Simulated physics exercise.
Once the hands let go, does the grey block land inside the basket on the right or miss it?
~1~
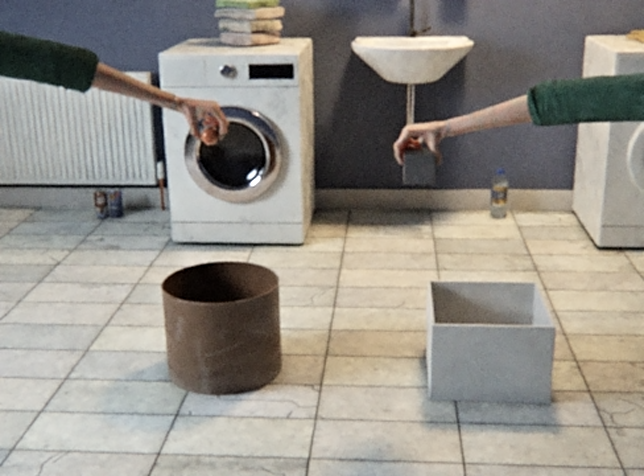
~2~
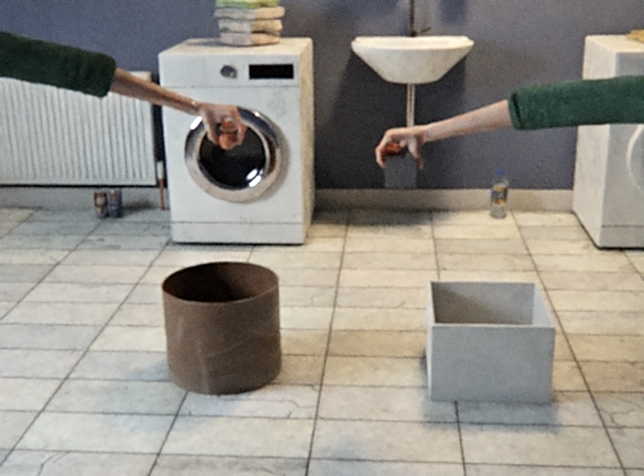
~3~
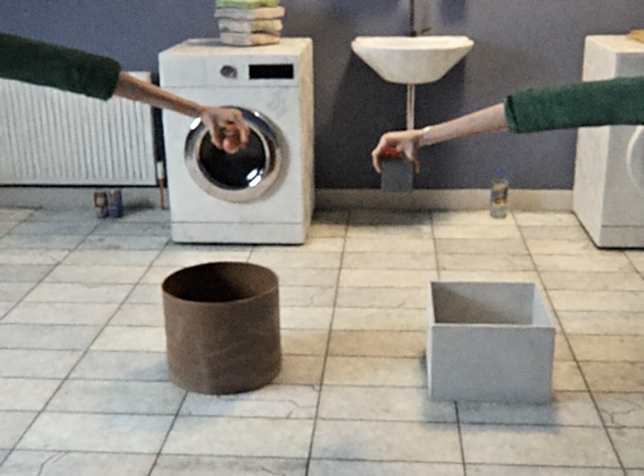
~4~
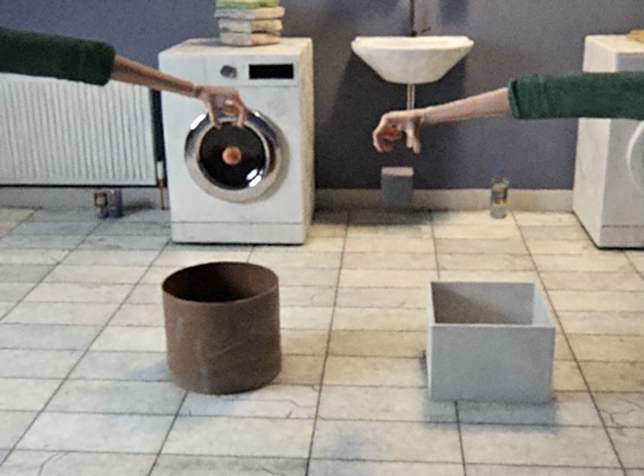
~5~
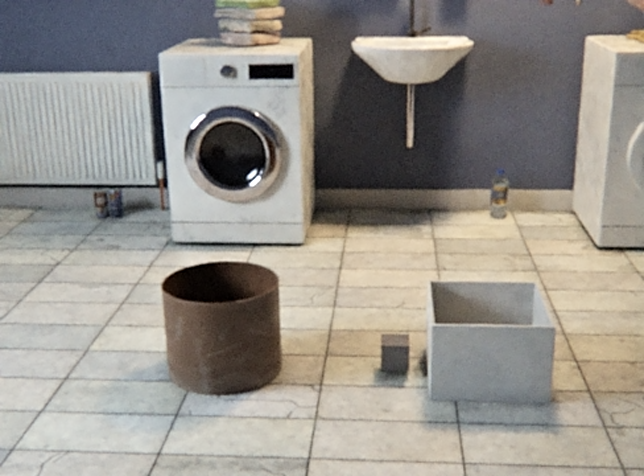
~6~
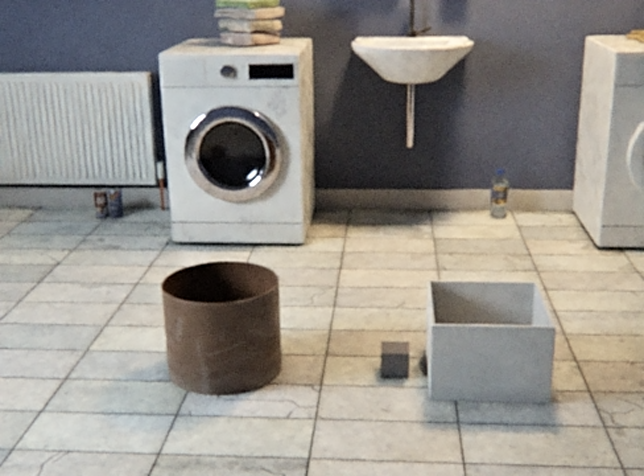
The grey block misses the basket and ends up on the tiles just to the left of it.
